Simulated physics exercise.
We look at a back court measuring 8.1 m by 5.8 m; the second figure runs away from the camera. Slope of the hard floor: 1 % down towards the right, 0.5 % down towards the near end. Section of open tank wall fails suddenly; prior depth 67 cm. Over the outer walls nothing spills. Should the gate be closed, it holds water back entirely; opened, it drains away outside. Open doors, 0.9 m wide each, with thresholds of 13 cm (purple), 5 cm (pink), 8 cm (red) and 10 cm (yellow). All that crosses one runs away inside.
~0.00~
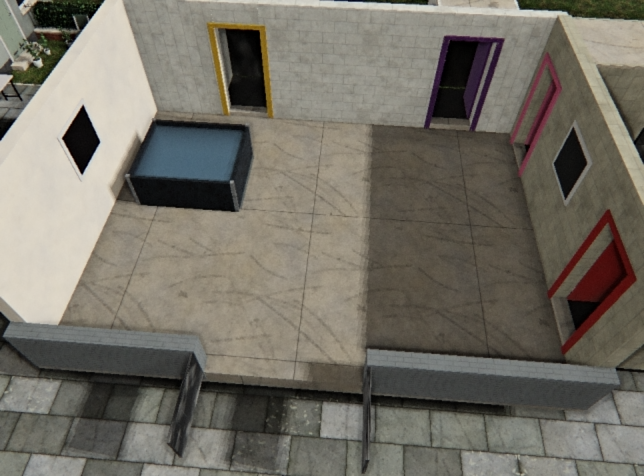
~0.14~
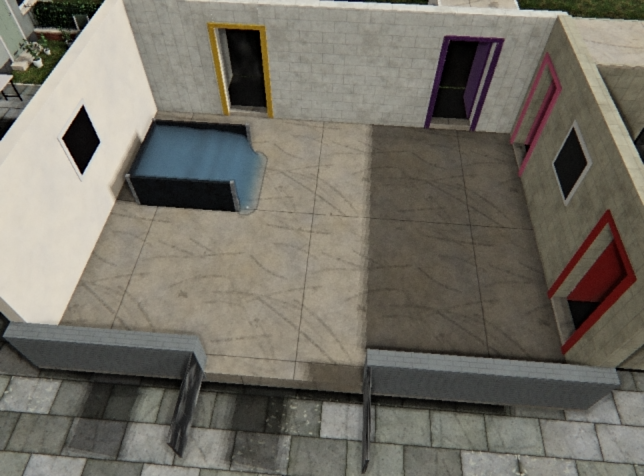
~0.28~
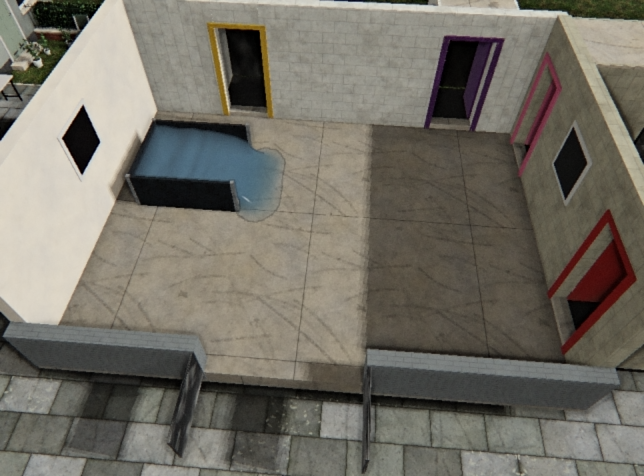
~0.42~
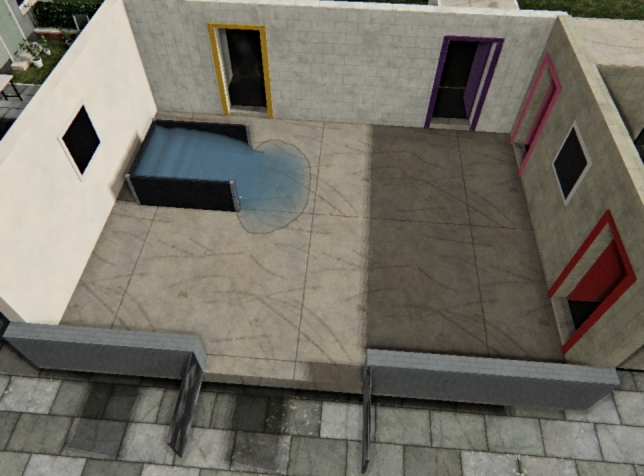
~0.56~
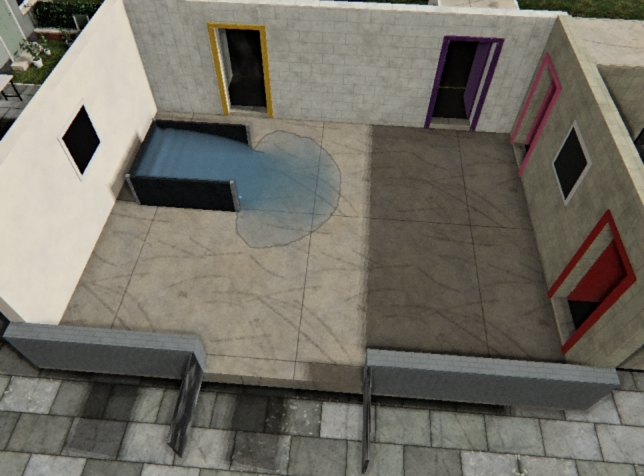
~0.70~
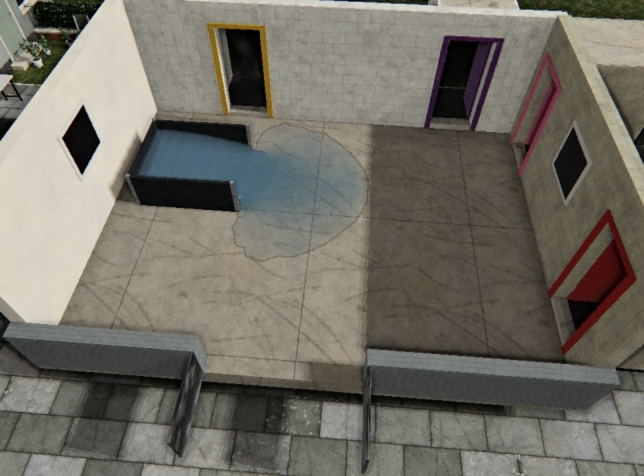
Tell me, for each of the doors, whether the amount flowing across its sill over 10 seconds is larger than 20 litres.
For 10 seconds: The purple door, not larger; the pink door, larger; the red door, larger; the yellow door, not larger.
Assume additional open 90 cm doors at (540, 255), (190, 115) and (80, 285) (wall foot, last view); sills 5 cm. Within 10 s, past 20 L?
Door 1: Higher; door 2: Lower; door 3: Lower.
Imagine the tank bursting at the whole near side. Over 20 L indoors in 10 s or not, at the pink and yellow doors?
At the pink door the limit is not exceeded; at the yellow door it is not exceeded.
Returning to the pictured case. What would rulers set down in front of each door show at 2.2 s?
Depths in cm: Purple 10, pink 10, red 0, yellow 0.
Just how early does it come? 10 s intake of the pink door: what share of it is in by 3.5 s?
I'd put it at about 40 per cent by that point.
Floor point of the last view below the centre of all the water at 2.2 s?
At roughly (325, 189).
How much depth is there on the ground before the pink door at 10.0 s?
5.5 cm.
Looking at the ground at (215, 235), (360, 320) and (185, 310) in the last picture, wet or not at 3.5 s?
Untouched, submerged, untouched.
After 1.4 s water covers 35 % of the floor and is deepest (26 cm) near (250, 188); purple door not reached, pink door not reached, red door not reached, yellow door not reached.
After 2.2 s water covers 55 % of the floor and is deepest (22 cm) near (522, 207); purple door 10 cm at the sill, 0 L in, pink door 10 cm at the sill, 2 L in, red door not reached, yellow door not reached.
After 3.5 s water covers 60 % of the floor and is deepest (30 cm) near (562, 375); purple door 7 cm at the sill, 0 L in, pink door 23 cm at the sill, 115 L in, red door 13 cm at the sill, 12 L in, yellow door not reached.
After 6.0 s water covers 55 % of the floor and is deepest (12 cm) near (543, 294); purple door 9 cm at the sill, 0 L in, pink door 11 cm at the sill, 257 L in, red door 12 cm at the sill, 41 L in, yellow door not reached.
After 10.0 s water covers 65 % of the floor and is deepest (10 cm) near (540, 384); purple door 4 cm at the sill, 0 L in, pink door 6 cm at the sill, 282 L in, red door 9 cm at the sill, 55 L in, yellow door not reached.
